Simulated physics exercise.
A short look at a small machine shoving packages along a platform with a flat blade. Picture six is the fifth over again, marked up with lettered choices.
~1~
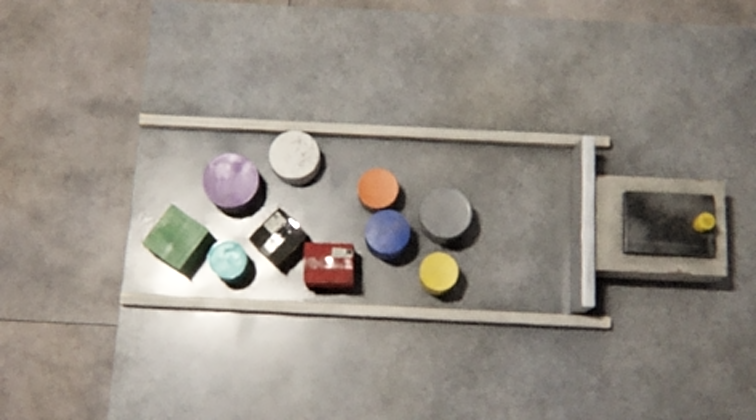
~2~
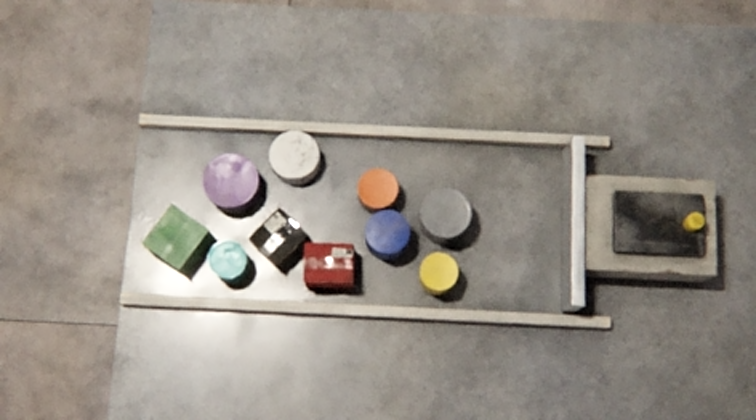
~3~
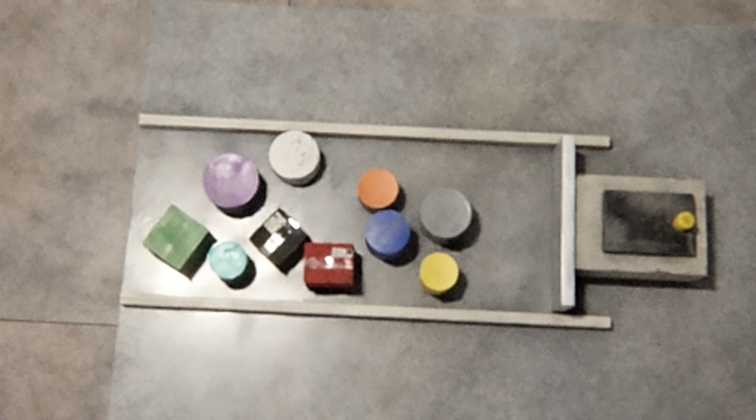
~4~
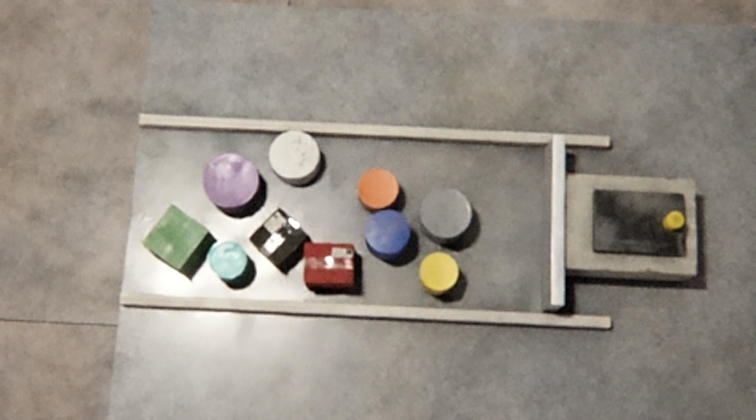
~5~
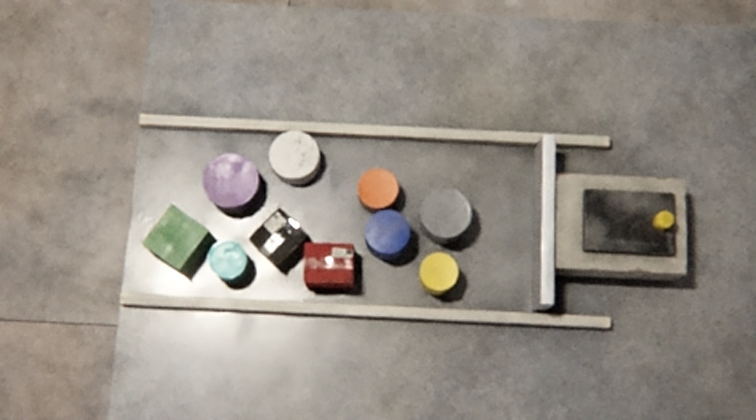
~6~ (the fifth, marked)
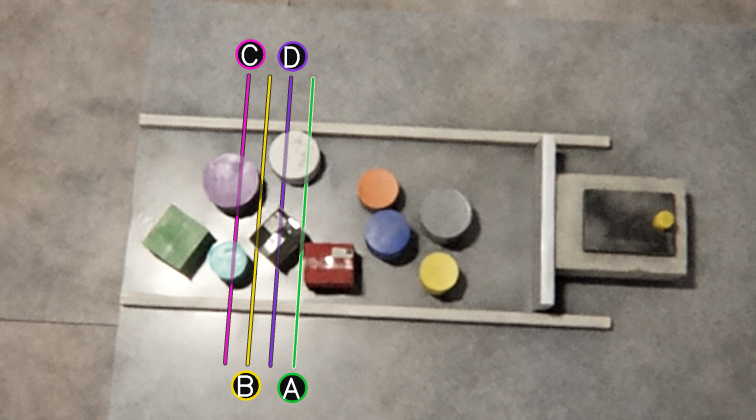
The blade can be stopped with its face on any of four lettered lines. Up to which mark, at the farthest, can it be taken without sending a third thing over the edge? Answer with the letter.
Up to line C.
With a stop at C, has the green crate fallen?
Yes.
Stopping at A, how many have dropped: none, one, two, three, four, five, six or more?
In all, none.
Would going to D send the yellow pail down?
By then, no.
On the marked copy, A at (304, 218); B at (259, 216); C at (237, 215); D at (281, 217).
Taking C. A third of the way, robot (508, 216); red parcel (322, 270); yellow pail (406, 273).
Two thirds of the way, robot (397, 211); turquoise pail (211, 263); purple pail (222, 189).
When it is over, robot (309, 206); green crate over the edge; purple pail over the edge; two fallen.
As for the rest, A is within the limit but short; B is within the limit but short; D is within the limit but short.
